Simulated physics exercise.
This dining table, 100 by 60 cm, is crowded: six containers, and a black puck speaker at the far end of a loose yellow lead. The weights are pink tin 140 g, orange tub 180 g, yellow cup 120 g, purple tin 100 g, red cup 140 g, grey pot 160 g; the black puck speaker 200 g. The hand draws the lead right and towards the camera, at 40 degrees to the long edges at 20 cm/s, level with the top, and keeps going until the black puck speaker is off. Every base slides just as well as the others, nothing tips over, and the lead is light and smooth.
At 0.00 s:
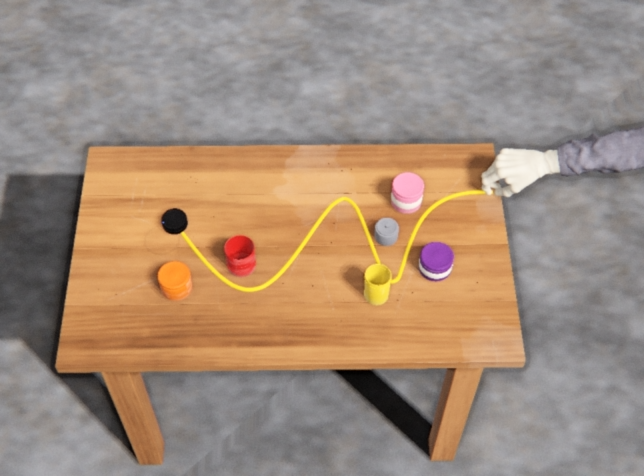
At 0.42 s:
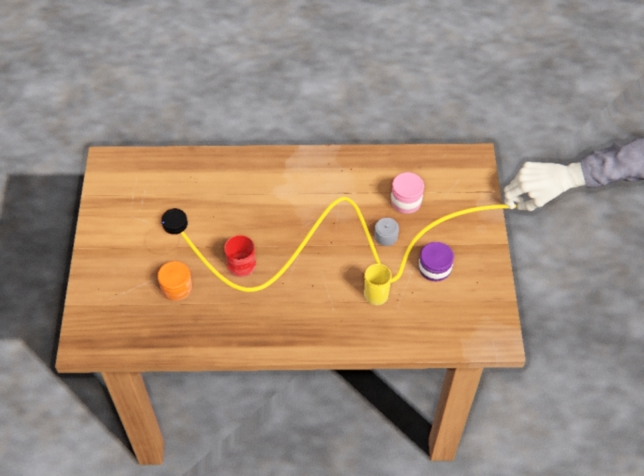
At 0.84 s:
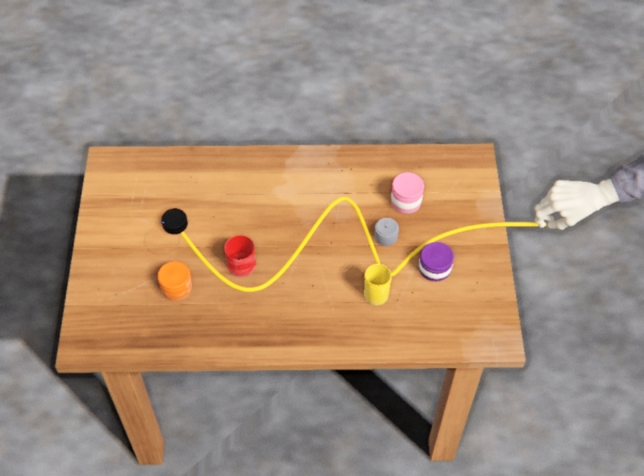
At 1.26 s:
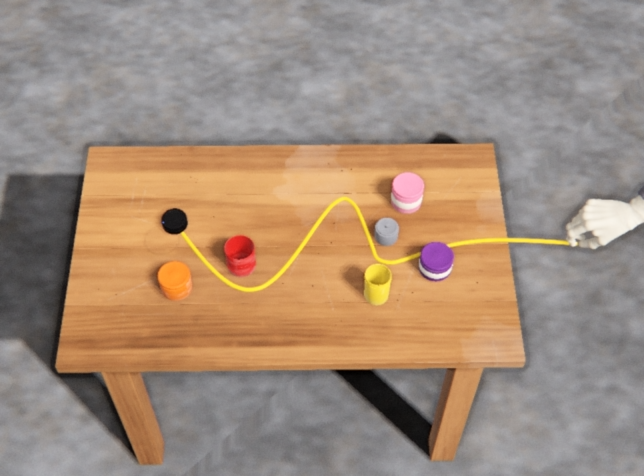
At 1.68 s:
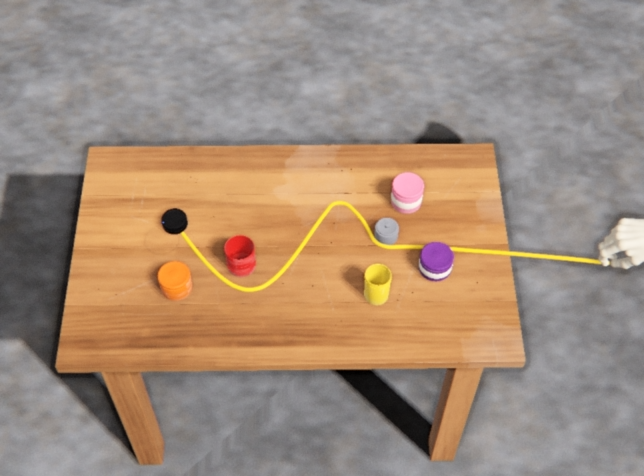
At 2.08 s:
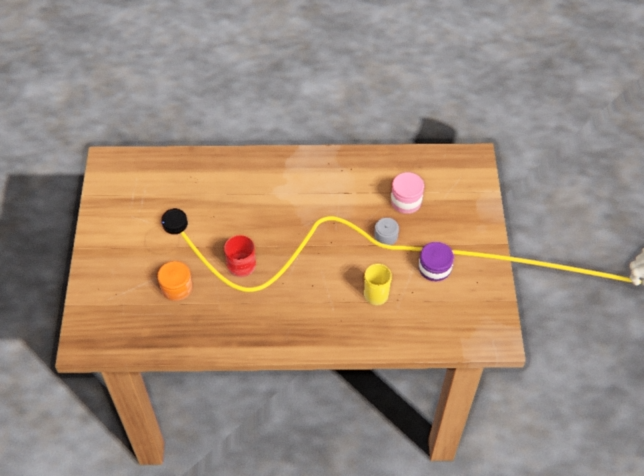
A gloved hand pulling a loose yellow cord rightward across a wooden table, its curves straightening among colourful containers that stay still.
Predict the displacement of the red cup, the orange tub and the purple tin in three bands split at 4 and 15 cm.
Result: Red cup slides into the middle band, orange tub stays in the low band, purple tin moves a moderate way.
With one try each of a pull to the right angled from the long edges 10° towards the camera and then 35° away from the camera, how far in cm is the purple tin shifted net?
First try roughly 2 cm, second try roughly 0 cm.
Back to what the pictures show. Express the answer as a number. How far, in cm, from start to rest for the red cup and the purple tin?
Roughly 10 cm, 7 cm.
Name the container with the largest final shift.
Answer: The red cup.
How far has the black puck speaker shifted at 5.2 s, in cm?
Close to 38 cm.
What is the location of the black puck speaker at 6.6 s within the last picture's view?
You'd find it somewhere around (456, 265).
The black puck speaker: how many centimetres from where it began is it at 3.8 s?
About 12 cm.
At 3.8 s, the black puck speaker has slid 12 cm. Moved, red cup 8 cm, purple tin 2 cm.
At 5.2 s, the black puck speaker has slid 38 cm. Moved, red cup 10 cm, purple tin 4 cm.
At 6.6 s, the black puck speaker has slid 65 cm. Moved, red cup 10 cm, purple tin 7 cm.
At 7.7 s, the black puck speaker is off the top. Moved, red cup 10 cm at (265, 216), purple tin 7 cm at (446, 282), orange tub 0 cm at (174, 274).
